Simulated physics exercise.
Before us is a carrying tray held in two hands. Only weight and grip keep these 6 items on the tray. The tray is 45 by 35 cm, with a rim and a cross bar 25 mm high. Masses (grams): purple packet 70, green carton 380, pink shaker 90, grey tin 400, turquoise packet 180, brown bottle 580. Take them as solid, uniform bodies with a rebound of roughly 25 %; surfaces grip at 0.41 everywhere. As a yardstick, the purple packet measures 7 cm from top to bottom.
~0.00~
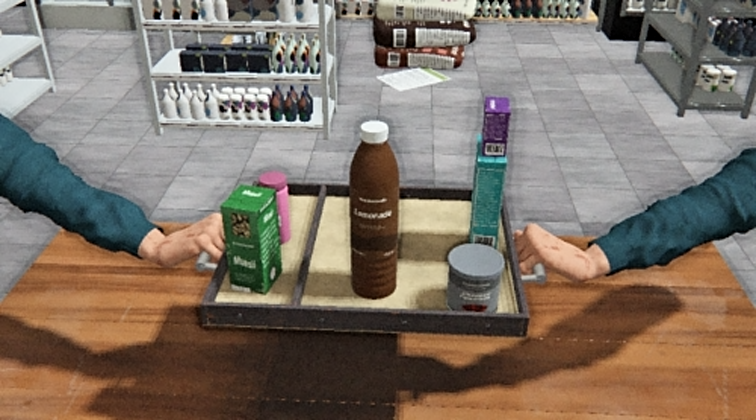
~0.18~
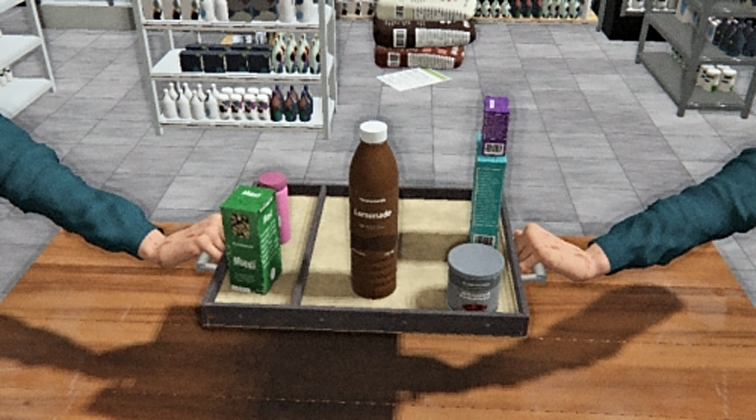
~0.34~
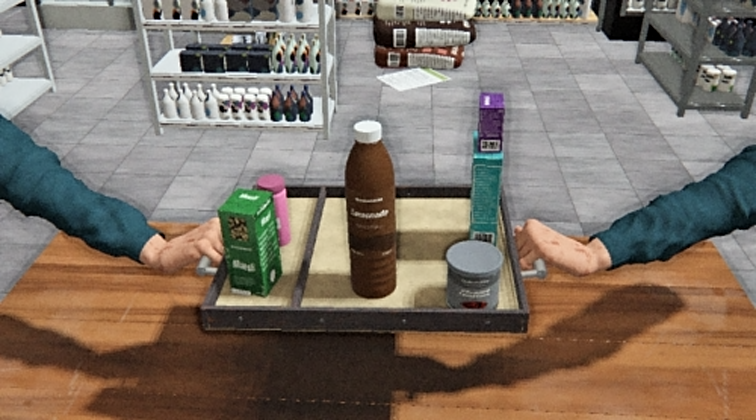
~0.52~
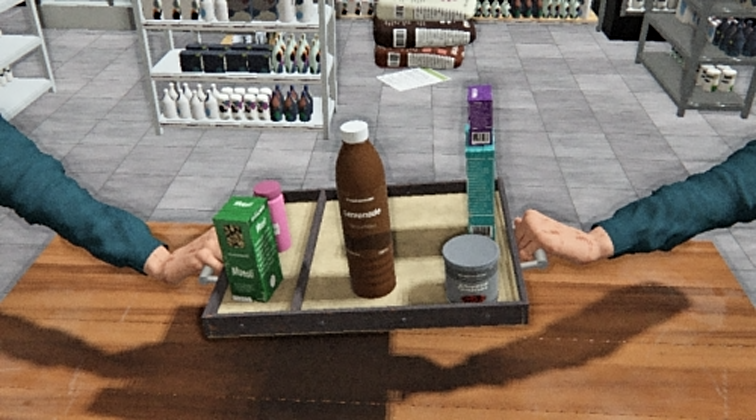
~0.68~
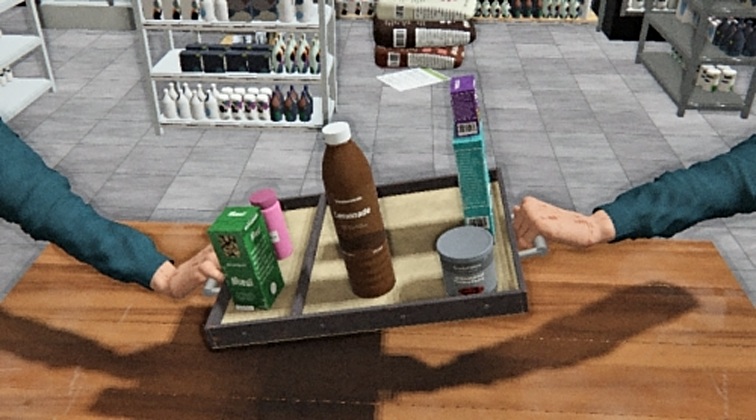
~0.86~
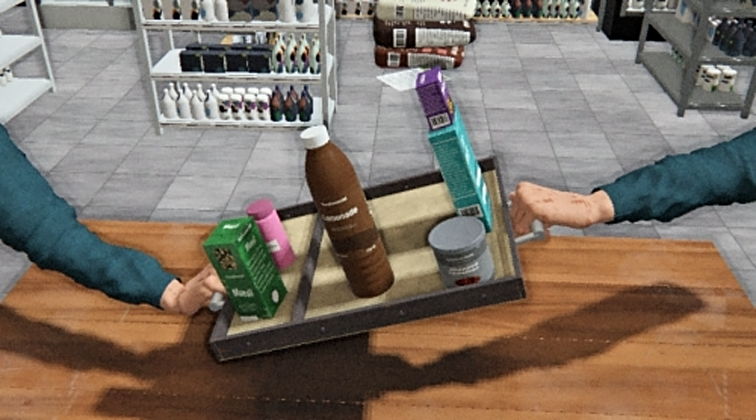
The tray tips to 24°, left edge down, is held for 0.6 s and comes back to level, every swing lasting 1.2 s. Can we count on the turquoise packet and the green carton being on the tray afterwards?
The turquoise packet is still aboard, the green carton goes overboard.
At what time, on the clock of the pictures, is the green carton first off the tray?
At about 1.4 s.
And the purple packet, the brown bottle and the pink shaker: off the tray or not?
The purple packet ends off the tray; the brown bottle finishes off the tray; the pink shaker ends off the tray.
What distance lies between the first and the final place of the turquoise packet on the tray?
About 20 cm.
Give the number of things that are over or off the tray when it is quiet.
That comes to 5.
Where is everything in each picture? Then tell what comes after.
In the first picture, tray level; turquoise packet (486, 201); green carton (253, 240).
In the second picture, tray level; grey tin (474, 281); brown bottle (373, 212).
In the third picture, tilt 2°, left edge down; purple packet (490, 123); pink shaker (274, 211).
In the fourth picture, tilt 6°, left edge down; grey tin (471, 273); brown bottle (364, 212).
In the fifth picture, tilt 11°, left edge down; purple packet (465, 106); pink shaker (272, 225).
In the sixth picture, tilt 18°, left edge down; turquoise packet (461, 172) tipped 4° against what carries it; green carton (247, 270).
Around 1.36 s, tilt 24°, left edge down; pink shaker now off the tray; turquoise packet on its side near (367, 228); green carton tipped 44° against what carries it near (218, 285).
Around 1.96 s, tilt 24°, left edge down; purple packet, green carton and brown bottle now off the tray; turquoise packet on its side near (367, 229); grey tin shifted 13 cm.
Finally (3.6 s), off the tray, purple packet, green carton, pink shaker and brown bottle; on their side or leaning hard on the tray, turquoise packet; not toppled but over 5 cm from the start, grey tin. Final places as that camera would see them, turquoise packet near (372, 227).
